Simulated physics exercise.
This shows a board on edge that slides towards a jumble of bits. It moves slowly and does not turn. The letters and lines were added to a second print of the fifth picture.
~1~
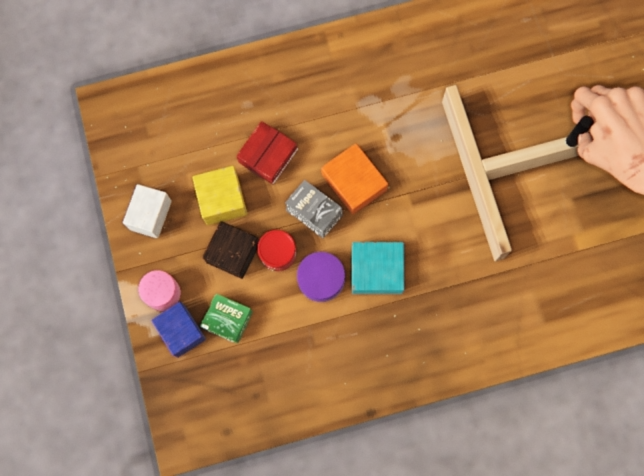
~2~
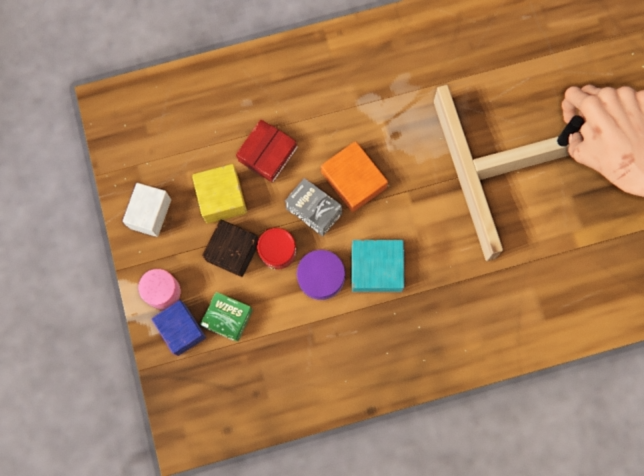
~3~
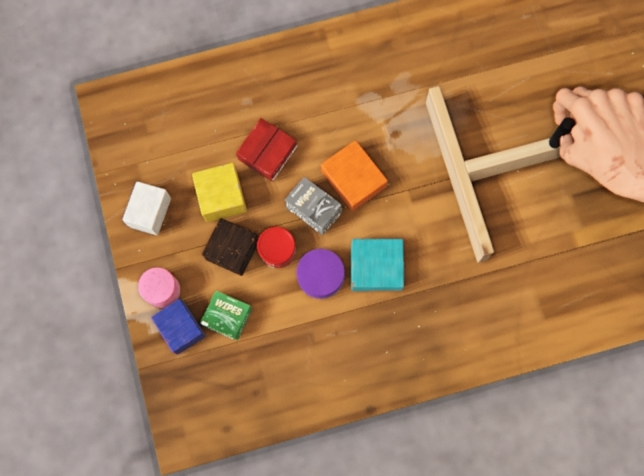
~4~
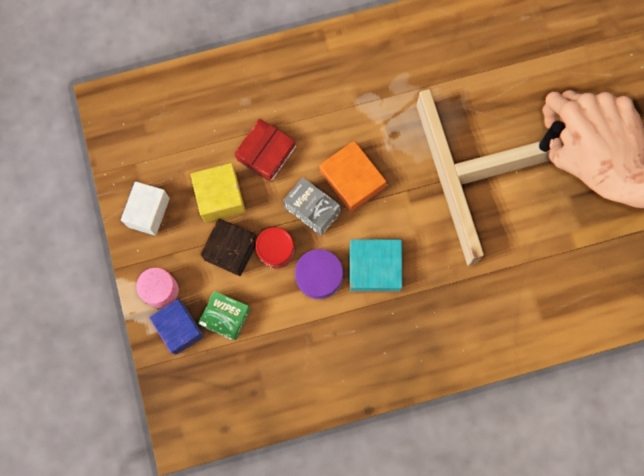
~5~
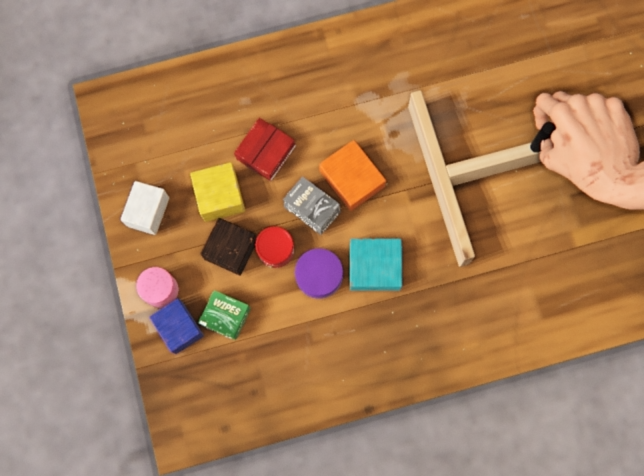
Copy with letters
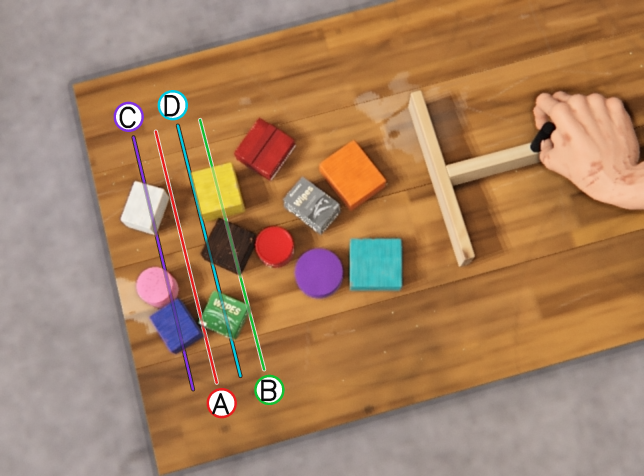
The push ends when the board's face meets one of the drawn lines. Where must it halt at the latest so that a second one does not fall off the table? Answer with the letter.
Stop at B.
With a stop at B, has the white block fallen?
No.
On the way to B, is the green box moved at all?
Yes.
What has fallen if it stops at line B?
It is the blue block.
On the marked copy, A at (185, 253); B at (231, 240); C at (162, 259); D at (208, 246).
With B. Early on, board (365, 193); turquoise block (354, 274); purple pot (304, 278).
Further on, board (289, 214); blue block (153, 335); green box (189, 326).
At the end, board (231, 229); blue block over the edge; green box (136, 346); one fallen.
As for the rest, A drops five; C drops seven; D drops four.
